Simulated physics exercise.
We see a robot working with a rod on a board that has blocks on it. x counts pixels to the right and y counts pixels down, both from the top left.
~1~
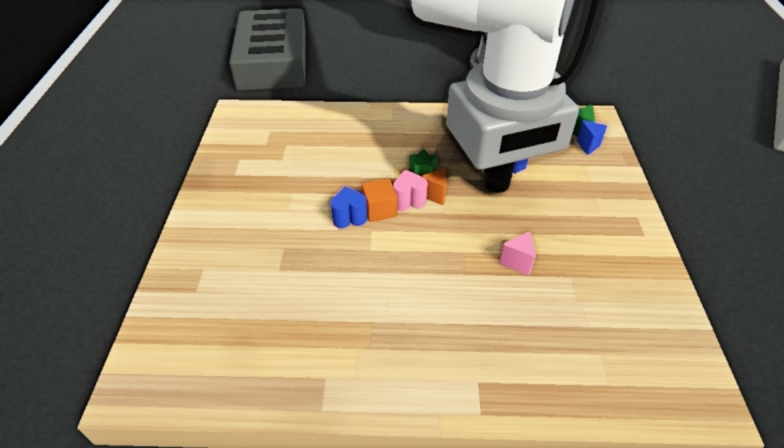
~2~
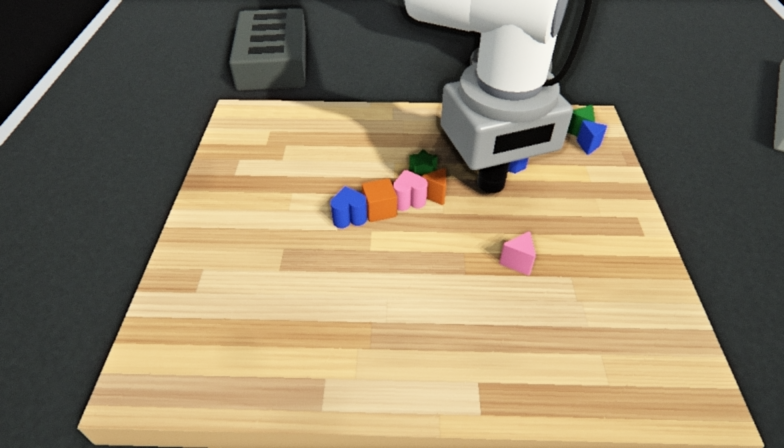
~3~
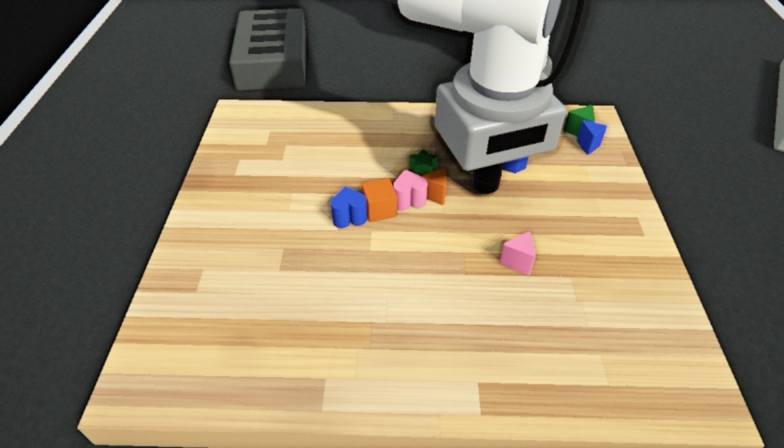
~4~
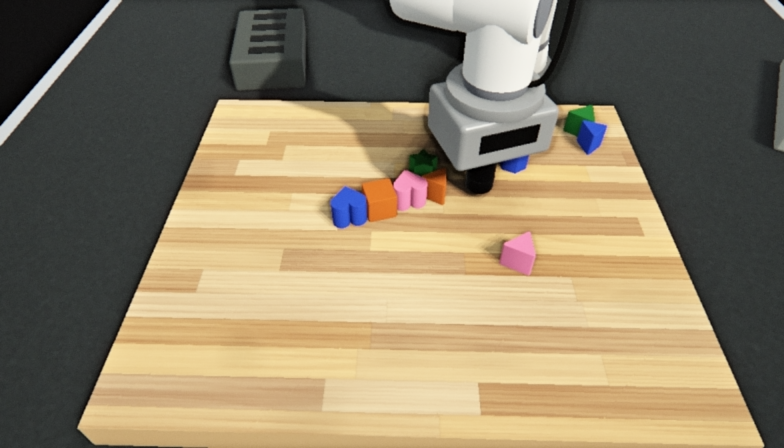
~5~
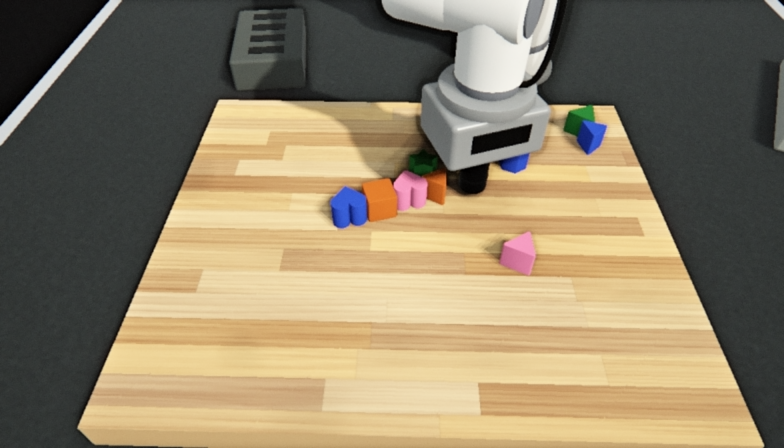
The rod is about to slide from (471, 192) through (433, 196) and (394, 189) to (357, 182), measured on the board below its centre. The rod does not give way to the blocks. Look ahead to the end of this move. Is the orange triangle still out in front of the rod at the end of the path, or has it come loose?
Kept ahead.
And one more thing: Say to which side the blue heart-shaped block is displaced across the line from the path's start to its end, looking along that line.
Left-hand side.
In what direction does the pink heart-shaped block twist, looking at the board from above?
Looking down, it rotates anti-clockwise.
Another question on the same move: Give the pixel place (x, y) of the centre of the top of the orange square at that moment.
The centre of its top face lies at (357, 207).
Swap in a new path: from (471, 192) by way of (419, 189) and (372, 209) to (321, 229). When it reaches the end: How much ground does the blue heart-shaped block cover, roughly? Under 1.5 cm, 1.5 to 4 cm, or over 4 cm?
It will move more than 4 cm.
On the path given first. One third of the way, rod at (433, 190); blue heart-shaped block at (343, 200), turned 15° clockwise; orange square at (372, 193); pink heart-shaped block at (402, 184); orange triangle at (412, 172).
Two thirds of the way, rod at (394, 183); blue heart-shaped block at (329, 204), turned 45° clockwise; orange square at (358, 205); pink heart-shaped block at (381, 188), turned 65° anticlockwise; green star block at (417, 154), turned 55° clockwise; orange triangle at (373, 163), turned 15° clockwise.
At the end, rod at (356, 176); blue heart-shaped block at (328, 205), turned 45° clockwise; orange square at (357, 207); pink heart-shaped block at (379, 188), turned 85° anticlockwise; green star block at (417, 154), turned 55° clockwise; orange triangle at (336, 155), turned 30° clockwise.
